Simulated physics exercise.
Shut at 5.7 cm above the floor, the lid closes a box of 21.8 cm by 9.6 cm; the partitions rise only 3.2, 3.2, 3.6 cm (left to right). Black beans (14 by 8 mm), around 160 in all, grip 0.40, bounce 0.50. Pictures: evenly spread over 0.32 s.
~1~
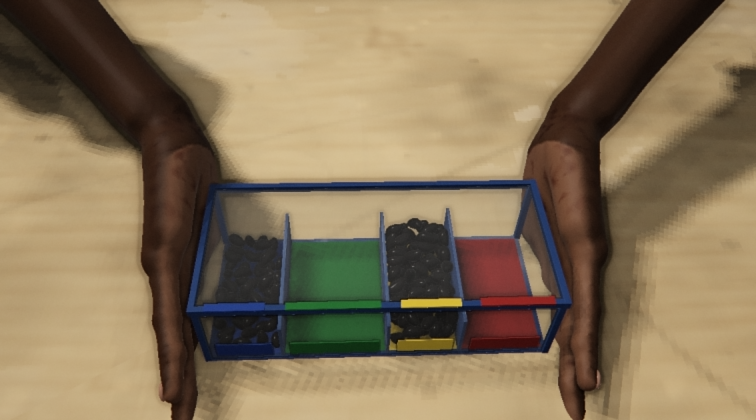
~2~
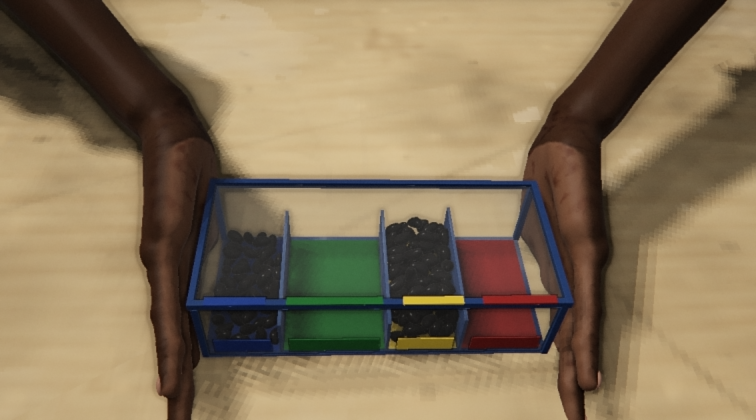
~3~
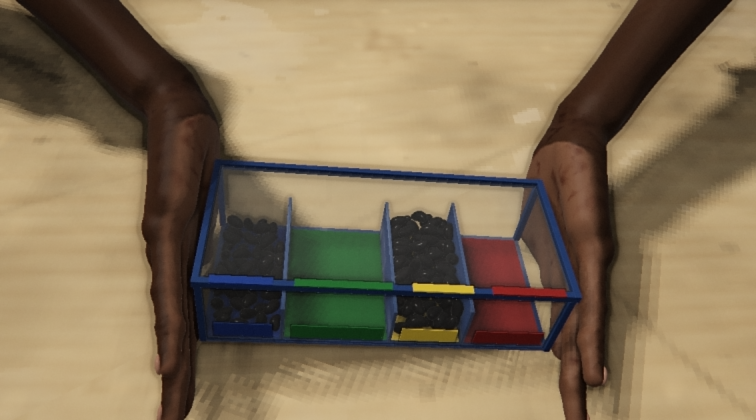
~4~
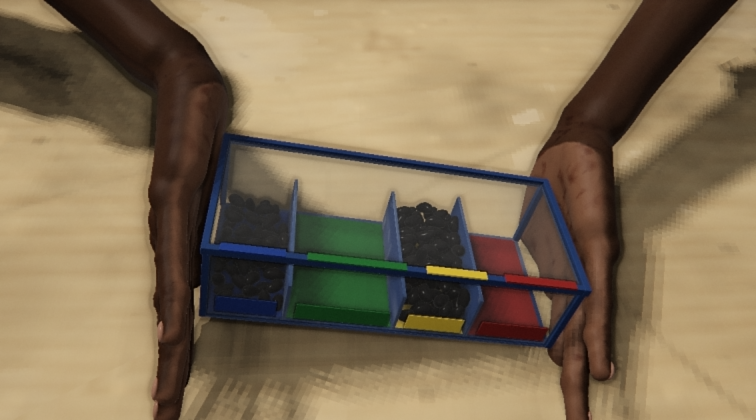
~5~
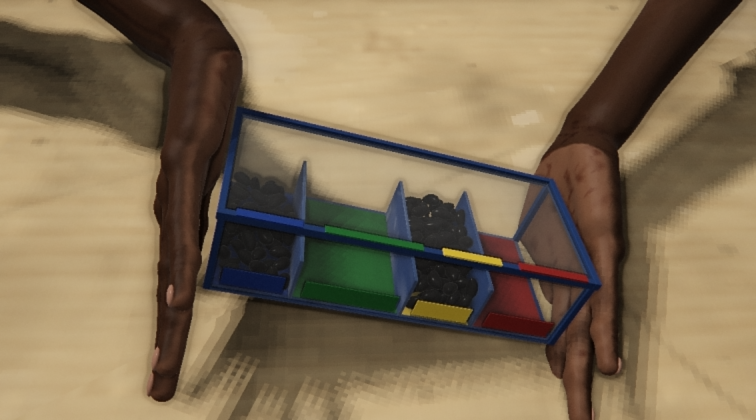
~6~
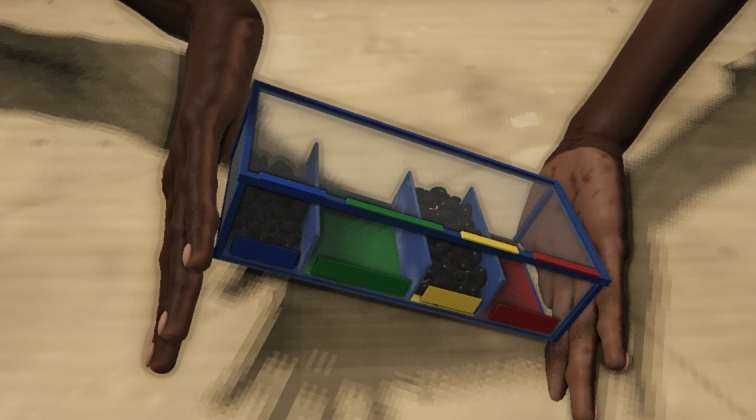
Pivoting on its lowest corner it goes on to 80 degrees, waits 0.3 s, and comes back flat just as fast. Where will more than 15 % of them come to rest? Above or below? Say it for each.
Red: Succeeds; blue: Succeeds; green: Fails; yellow: Succeeds.
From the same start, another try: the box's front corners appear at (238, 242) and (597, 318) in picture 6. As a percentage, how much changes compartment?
It would come to roughly 20 percent.
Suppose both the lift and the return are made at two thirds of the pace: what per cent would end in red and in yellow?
Red = 15 %; yellow = 55 %.
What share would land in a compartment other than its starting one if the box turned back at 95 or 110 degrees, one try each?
About 70 and about 80 per cent, in that order.
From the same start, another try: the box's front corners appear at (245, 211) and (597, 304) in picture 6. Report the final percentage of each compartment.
Red 20 %, blue 25 %, green 0 %, yellow 55 %.
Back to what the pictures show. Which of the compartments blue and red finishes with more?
Fuller: Red.
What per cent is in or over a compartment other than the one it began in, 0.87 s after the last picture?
25 percent.
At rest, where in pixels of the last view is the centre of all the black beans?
Somewhere near (427, 270) in the last picture.
Then, 0.87 s after the last picture, tilt 80 degrees; red 20 %, blue 25 %, yellow 55 %.
Then, 1.45 s after the last picture, tilt 40 degrees; red 30 %, blue 20 %, yellow 50 %.
Then, 2.09 s after the last picture, tilt 0 degrees; red 30 %, blue 20 %, yellow 50 %.
In the end, red 30 %, blue 20 %, green 0 %, yellow 50 %.
